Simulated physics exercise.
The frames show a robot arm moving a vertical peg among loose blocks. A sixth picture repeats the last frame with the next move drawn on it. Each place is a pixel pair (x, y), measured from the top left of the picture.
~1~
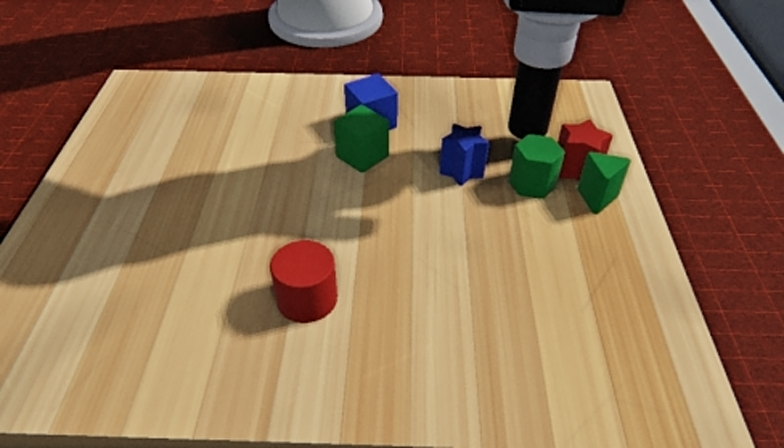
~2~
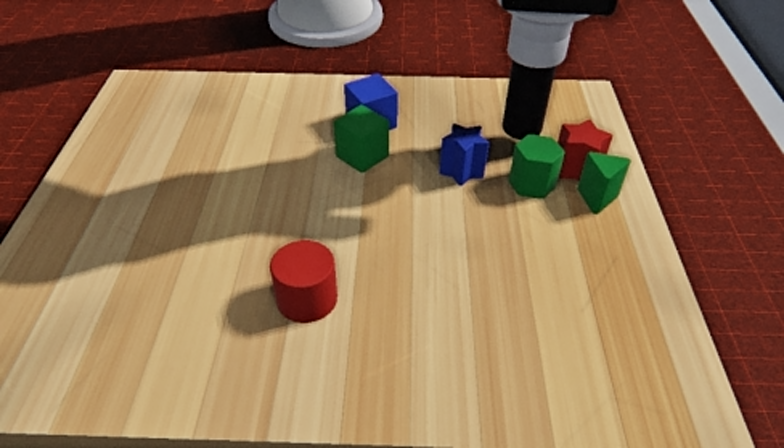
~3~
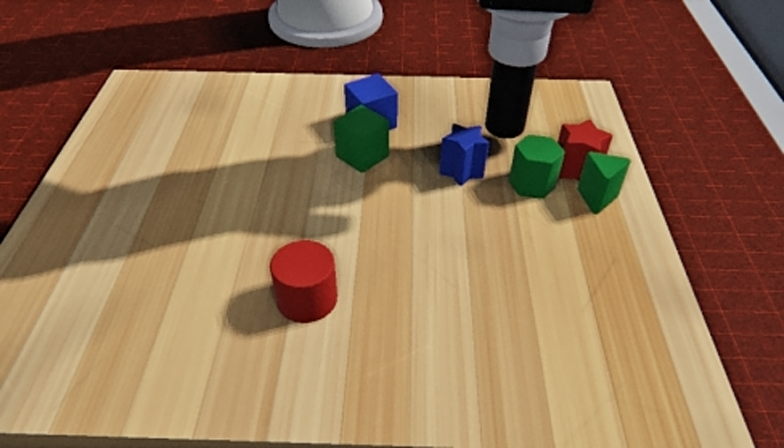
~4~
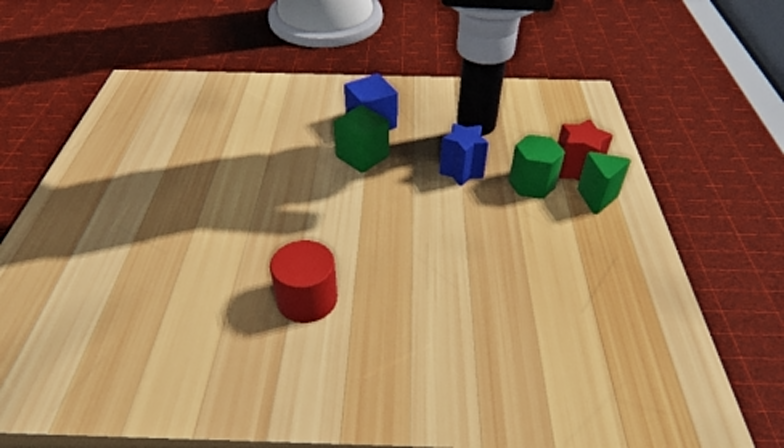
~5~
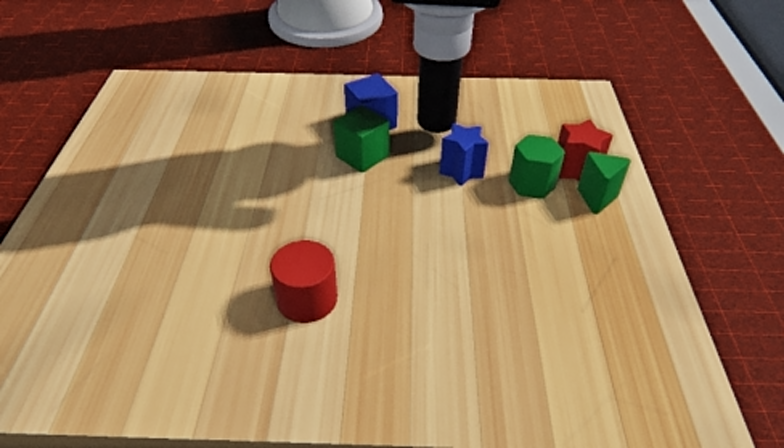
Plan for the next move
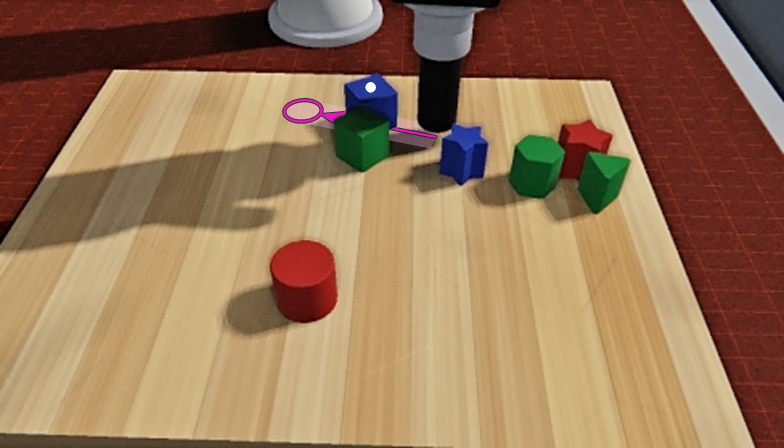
At the start, a robot arm holds a black vertical peg near the back right of a wooden board, behind scattered red, green and blue blocks. The peg moves slowly left, then passes behind the blue star-shaped block. It ends between that star and the green and blue blocks, which stay in place.
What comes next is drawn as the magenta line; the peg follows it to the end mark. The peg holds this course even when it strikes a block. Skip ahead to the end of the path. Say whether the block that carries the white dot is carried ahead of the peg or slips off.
In the end it is ahead.
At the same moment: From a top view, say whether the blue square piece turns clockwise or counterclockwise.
Anticlockwise, looking down.
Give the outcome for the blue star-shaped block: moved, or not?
The result: It stays put.
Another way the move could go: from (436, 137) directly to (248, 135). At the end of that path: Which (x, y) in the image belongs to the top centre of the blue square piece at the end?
It will likely be found at (342, 76).
The drawn path runs from (436, 137) directly to (303, 111); the dot is on the blue square piece.
The first path, step by step. One third of the way, peg at (390, 114); blue square piece at (346, 83).
Two thirds of the way, peg at (345, 105); blue square piece at (307, 76), turned 30° anticlockwise.
At the end, peg at (301, 97); green square piece not moved; blue square piece at (265, 67), turned 35° anticlockwise; blue star-shaped block not moved.
